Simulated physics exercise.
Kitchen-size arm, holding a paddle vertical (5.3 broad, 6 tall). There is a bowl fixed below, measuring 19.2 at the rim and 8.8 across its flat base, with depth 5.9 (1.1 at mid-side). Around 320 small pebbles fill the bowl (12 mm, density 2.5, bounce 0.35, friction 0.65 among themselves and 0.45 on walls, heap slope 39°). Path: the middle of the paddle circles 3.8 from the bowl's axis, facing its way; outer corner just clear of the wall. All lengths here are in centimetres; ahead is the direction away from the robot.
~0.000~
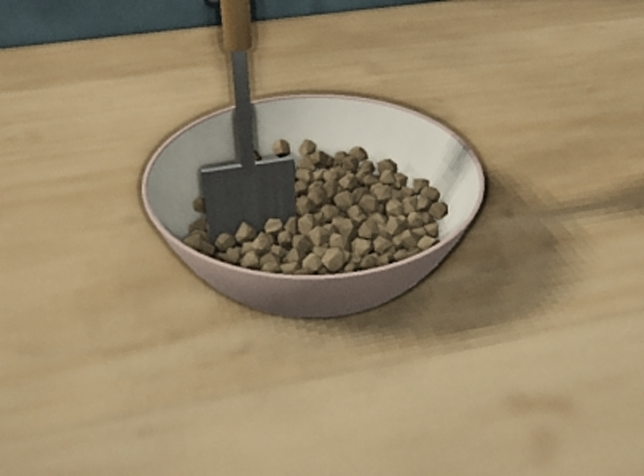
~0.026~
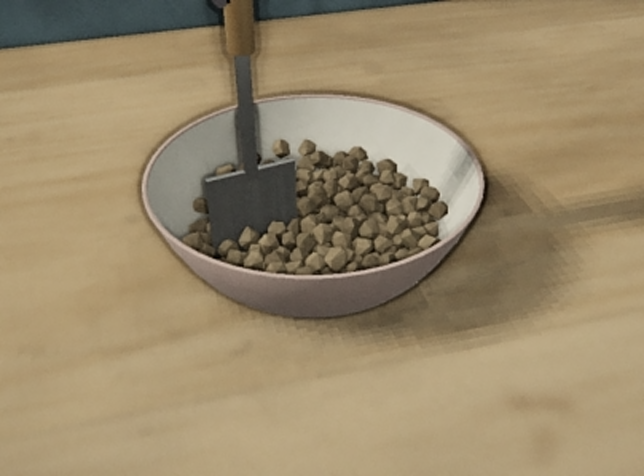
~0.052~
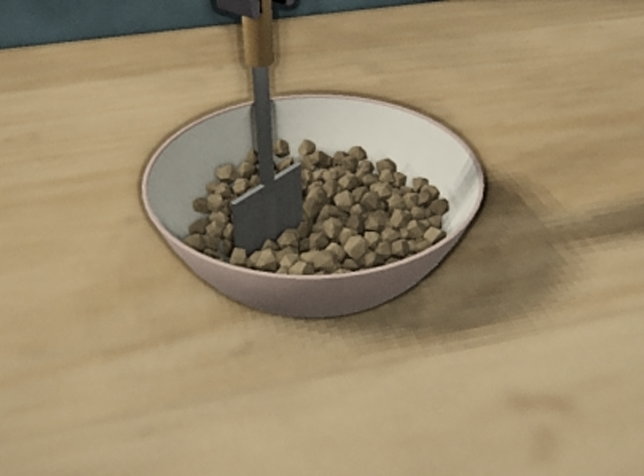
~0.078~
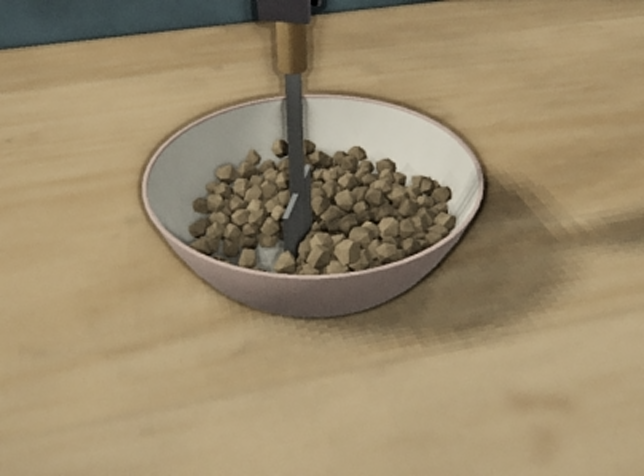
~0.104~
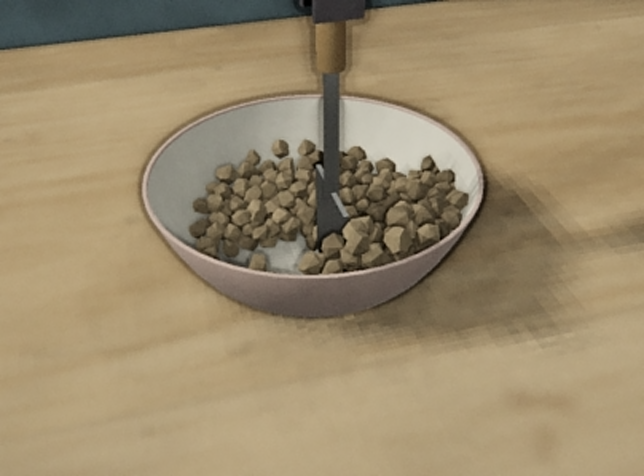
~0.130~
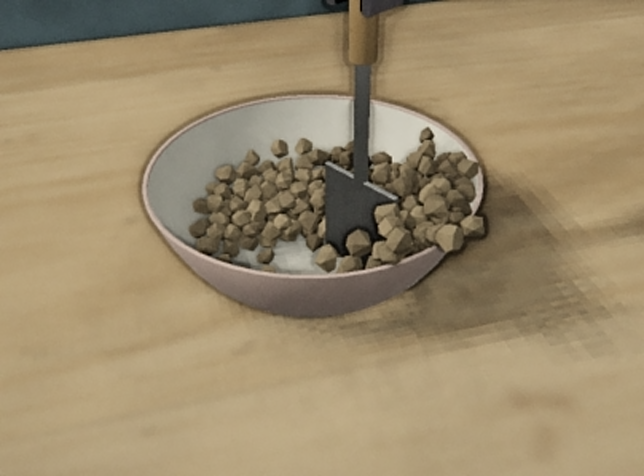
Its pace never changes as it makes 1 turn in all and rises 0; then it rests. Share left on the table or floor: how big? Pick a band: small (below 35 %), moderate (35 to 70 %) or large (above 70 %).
Moderate, from 35 to 70 %.
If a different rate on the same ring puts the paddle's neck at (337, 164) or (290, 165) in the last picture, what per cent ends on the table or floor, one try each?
Some 35 and 15 per cent respectively.
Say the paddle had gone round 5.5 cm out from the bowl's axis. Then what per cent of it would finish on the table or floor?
Around 30 in a hundred.
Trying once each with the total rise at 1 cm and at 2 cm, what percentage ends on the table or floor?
Roughly 40 and 35 per cent.
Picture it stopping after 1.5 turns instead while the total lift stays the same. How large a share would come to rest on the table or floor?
Roughly 60 per cent.
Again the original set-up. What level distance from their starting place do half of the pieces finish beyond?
12 cm.
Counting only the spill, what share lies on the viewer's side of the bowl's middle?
Near 40 in a hundred.
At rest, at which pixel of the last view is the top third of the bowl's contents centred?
About (273, 275).
After 0.21 s, 207° round, highest piece 9 above the table; 285 in the bowl, 40 in flight or on the tool.
After 0.29 s, 294° round, highest piece 13 above the table; 229 in the bowl, 25 on the table or floor, 71 in flight or on the tool.
After 0.53 s, 0° round, highest piece 6 above the table; 169 in the bowl, 152 on the table or floor, 4 in flight or on the tool.
After 1.23 s, 0° round, highest piece 5 above the table; 169 in the bowl, 156 on the table or floor.
At rest, 169 in the bowl, 156 on the table or floor. That is 48 % on the table or floor.
